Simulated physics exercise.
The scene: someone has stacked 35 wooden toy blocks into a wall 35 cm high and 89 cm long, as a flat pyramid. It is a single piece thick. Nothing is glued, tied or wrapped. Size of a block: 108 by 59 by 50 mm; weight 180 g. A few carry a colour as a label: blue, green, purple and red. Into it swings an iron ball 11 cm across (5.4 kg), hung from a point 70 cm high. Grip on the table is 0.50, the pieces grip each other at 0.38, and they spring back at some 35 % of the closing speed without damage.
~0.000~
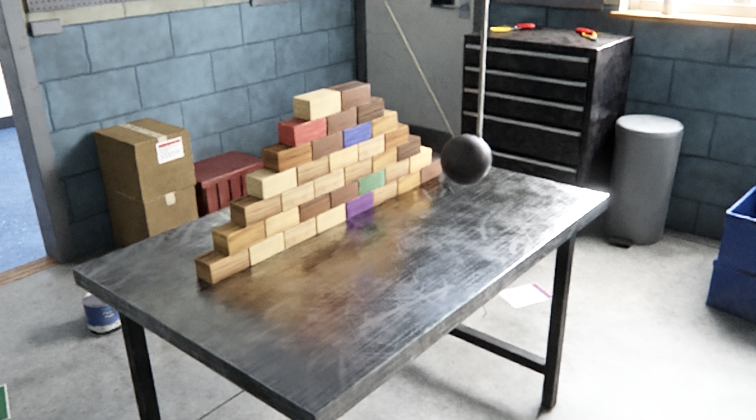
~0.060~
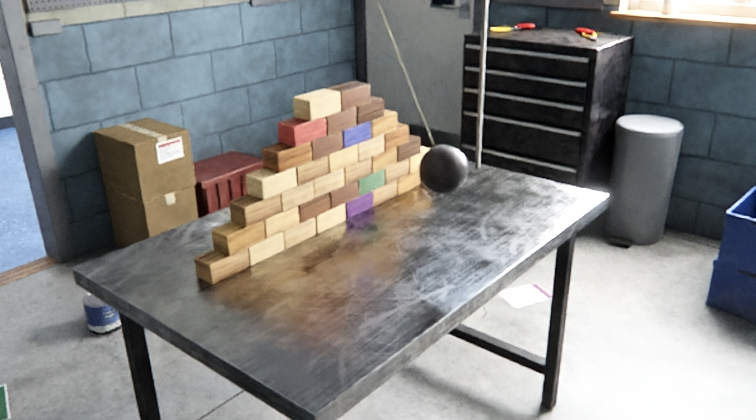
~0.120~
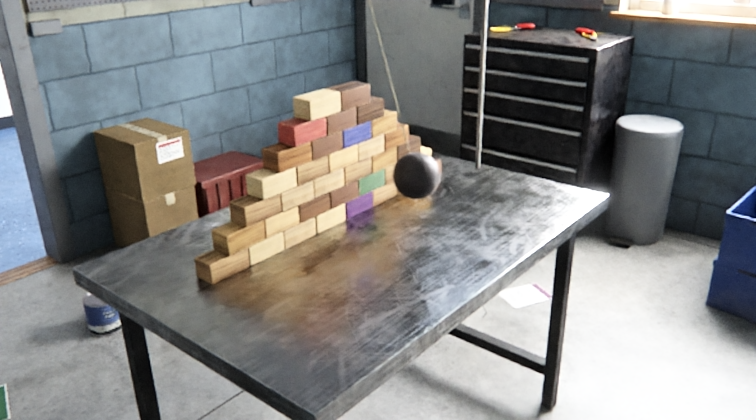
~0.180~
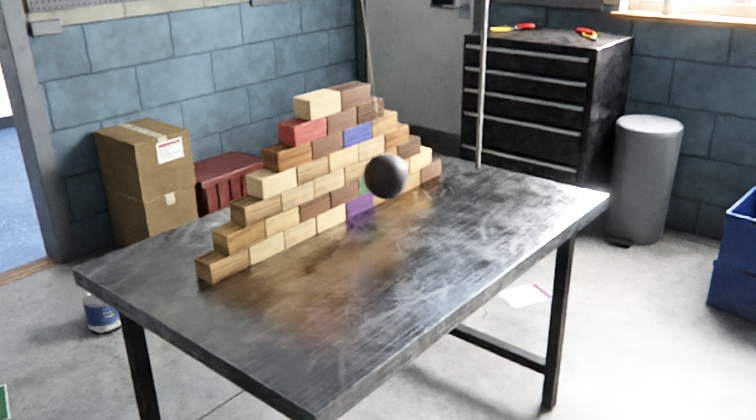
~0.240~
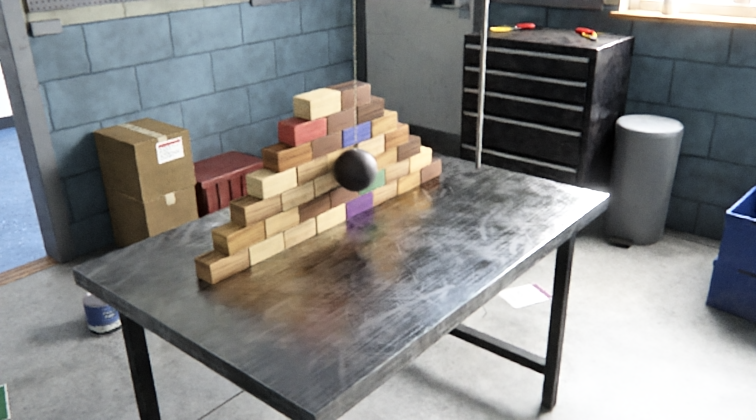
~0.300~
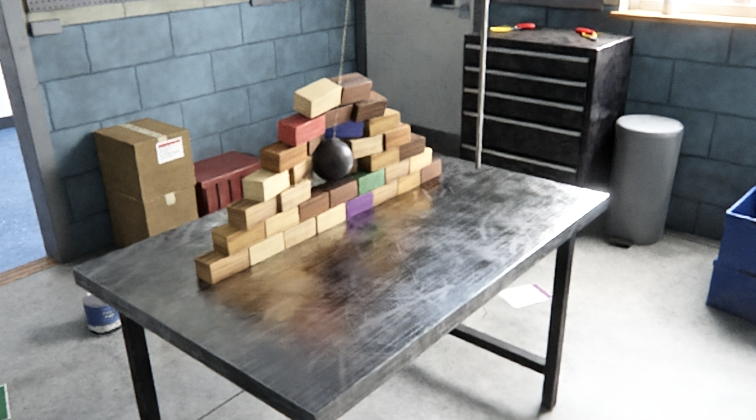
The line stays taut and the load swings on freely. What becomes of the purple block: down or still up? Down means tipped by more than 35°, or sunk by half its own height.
The purple block holds its level.
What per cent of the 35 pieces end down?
Roughly 40 per cent of them.
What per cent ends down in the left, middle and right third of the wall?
Left 10, middle 80, right 0 per cent.
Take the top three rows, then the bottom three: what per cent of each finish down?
Top 90, bottom 10 per cent.
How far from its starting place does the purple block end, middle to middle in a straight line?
About 0 cm.
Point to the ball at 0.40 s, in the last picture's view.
Near (300, 138).
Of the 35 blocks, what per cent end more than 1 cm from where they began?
Shifted: 55 per cent.
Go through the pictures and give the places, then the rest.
In the first frame (each place is the centre of the face we see best), ball (472, 156) line 35° before plumb; purple block (360, 205); blue block (358, 135); red block (311, 132); all as stacked.
Ball (450, 168) line 28° before plumb; purple block (360, 205), in the second frame.
Ball (423, 177) line 19° before plumb; purple block (360, 205), in the third frame.
Ball (392, 181) line 9° before plumb; purple block (360, 205), in the fourth frame.
Ball (361, 177) line 2° past plumb; purple block (360, 205); 3 have shifted, in the fifth frame.
Ball (336, 169) line 11° past plumb; purple block (360, 205); blue block (345, 129) tilted 9°; red block (311, 131) tilted 8°; steepest lean 18°, the block at (318, 89); 20 have shifted, in the sixth frame.
By 0.40 s, line 24° past plumb; 4 of the 35 blocks down; purple block unmoved; red block tilted 28°.
By 0.58 s, line 36° past plumb; 11 of the 35 blocks down; purple block unmoved; red block on its side.
By 0.82 s, line 23° past plumb; 13 of the 35 blocks down; purple block unmoved; red block upside down.
By 1.12 s, line 7° before plumb; 14 of the 35 blocks down; purple block moved 5 mm; red block upside down.
When it is over (1.8 s), line plumb; 14 of the 35 blocks down; purple block moved 4 mm; red block upside down; blue block on its side. In pixels of the last frame, middles, purple block near (353, 203), red block near (344, 190).
